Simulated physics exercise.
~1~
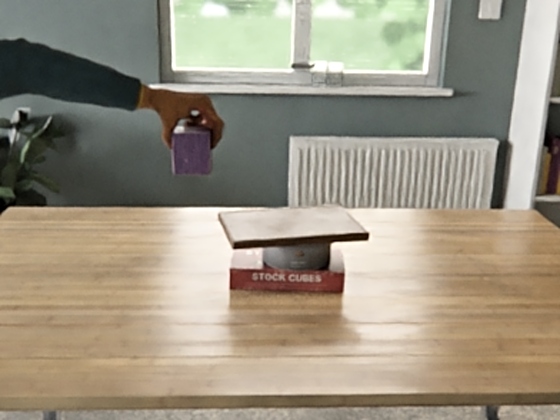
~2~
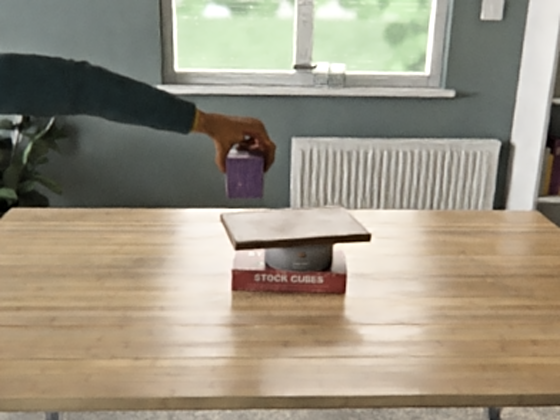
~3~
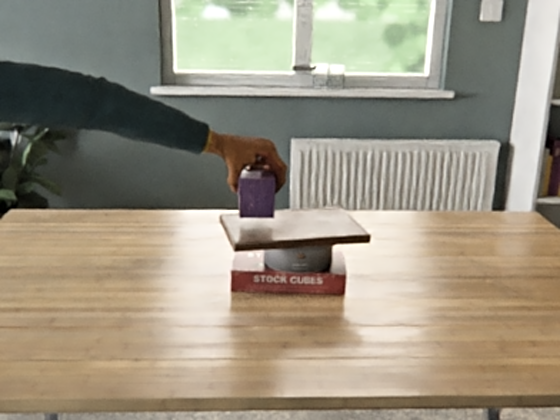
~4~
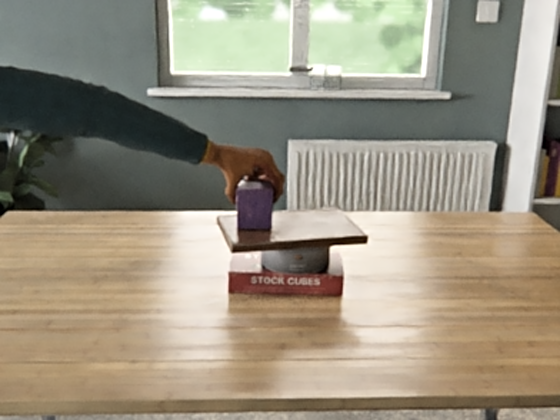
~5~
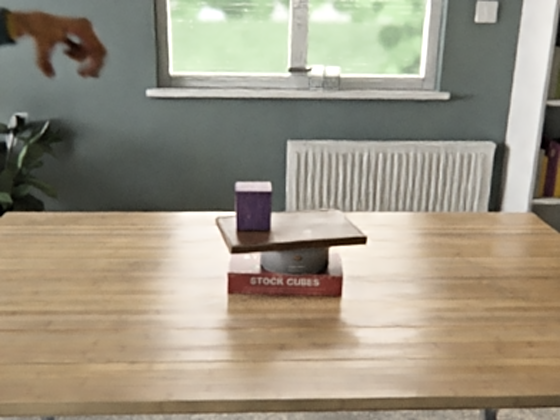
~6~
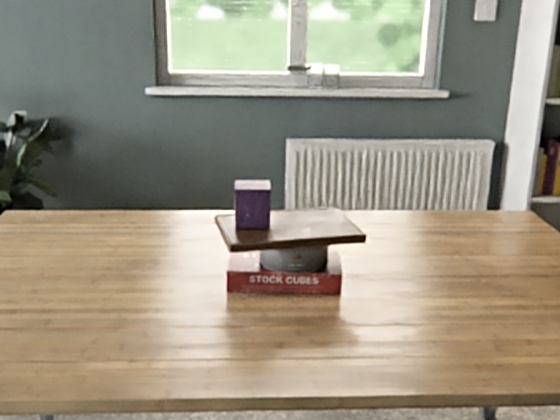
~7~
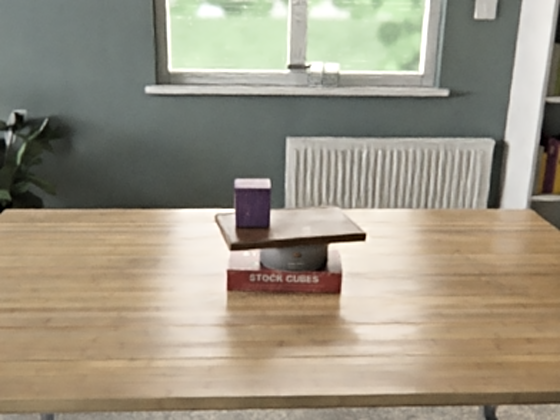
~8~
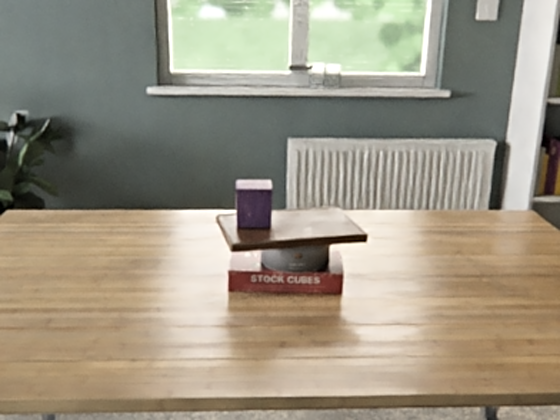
A hand moved a purple block right and down onto the left side of a brown tray, which sat on a grey tub and a red packet on a wooden table, then let go and drew away, and the pile stayed balanced.
